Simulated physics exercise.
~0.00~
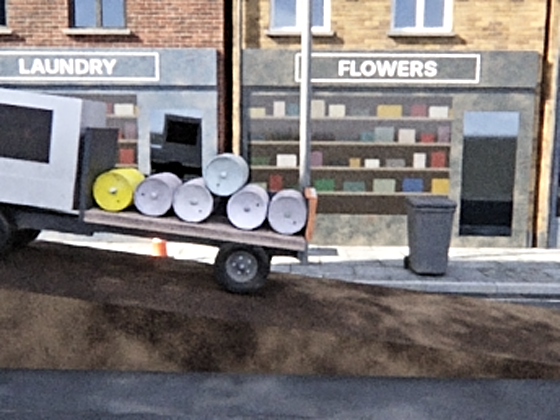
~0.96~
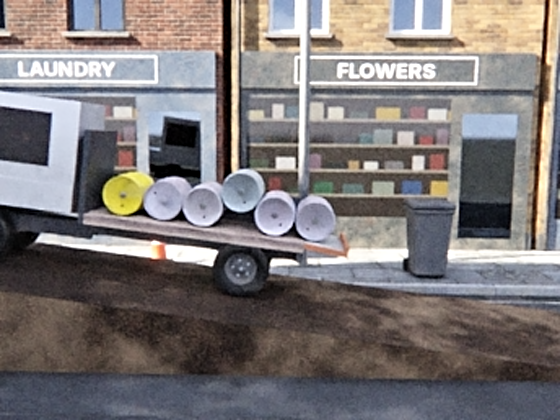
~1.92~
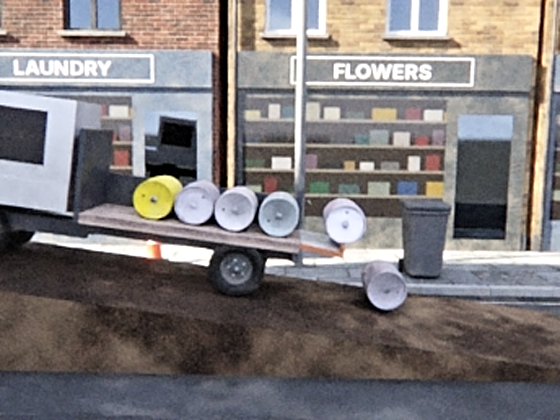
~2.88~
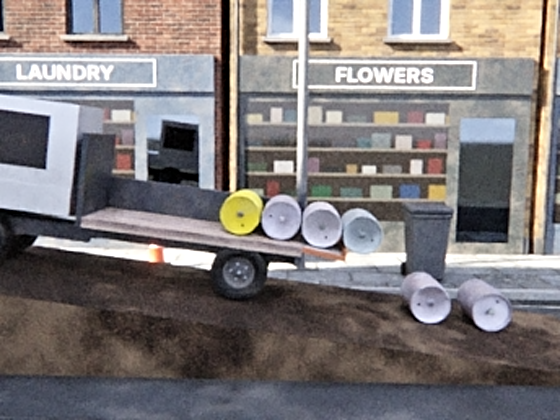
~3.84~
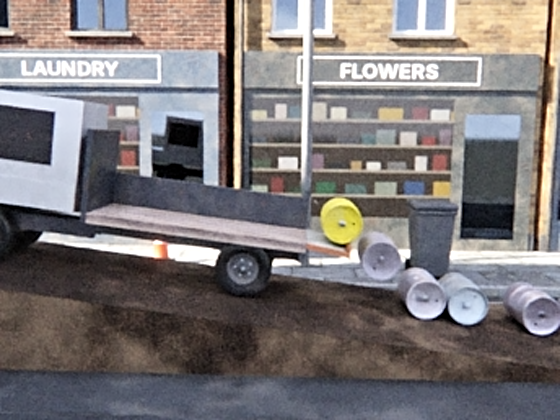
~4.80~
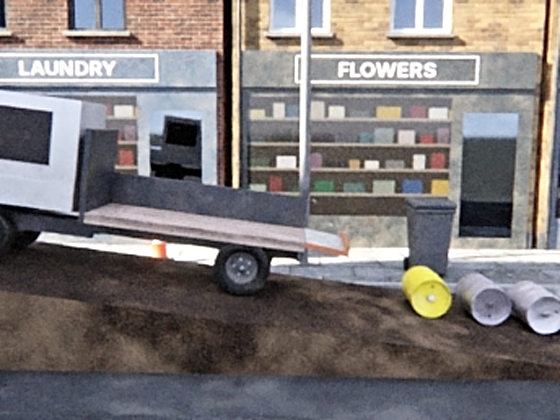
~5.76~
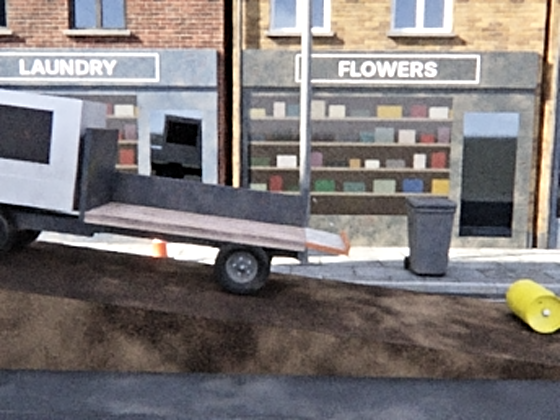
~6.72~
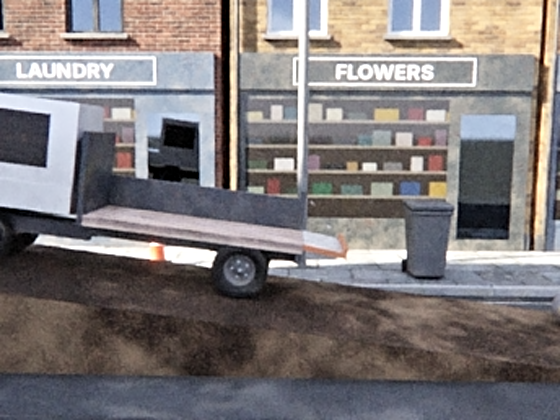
On a sloping street outside a laundry and a flower shop, a truck's tailgate swung down and its six barrels rolled right, dropping off the back one after another, the yellow one last, and all rolled away downhill, leaving the bed empty.
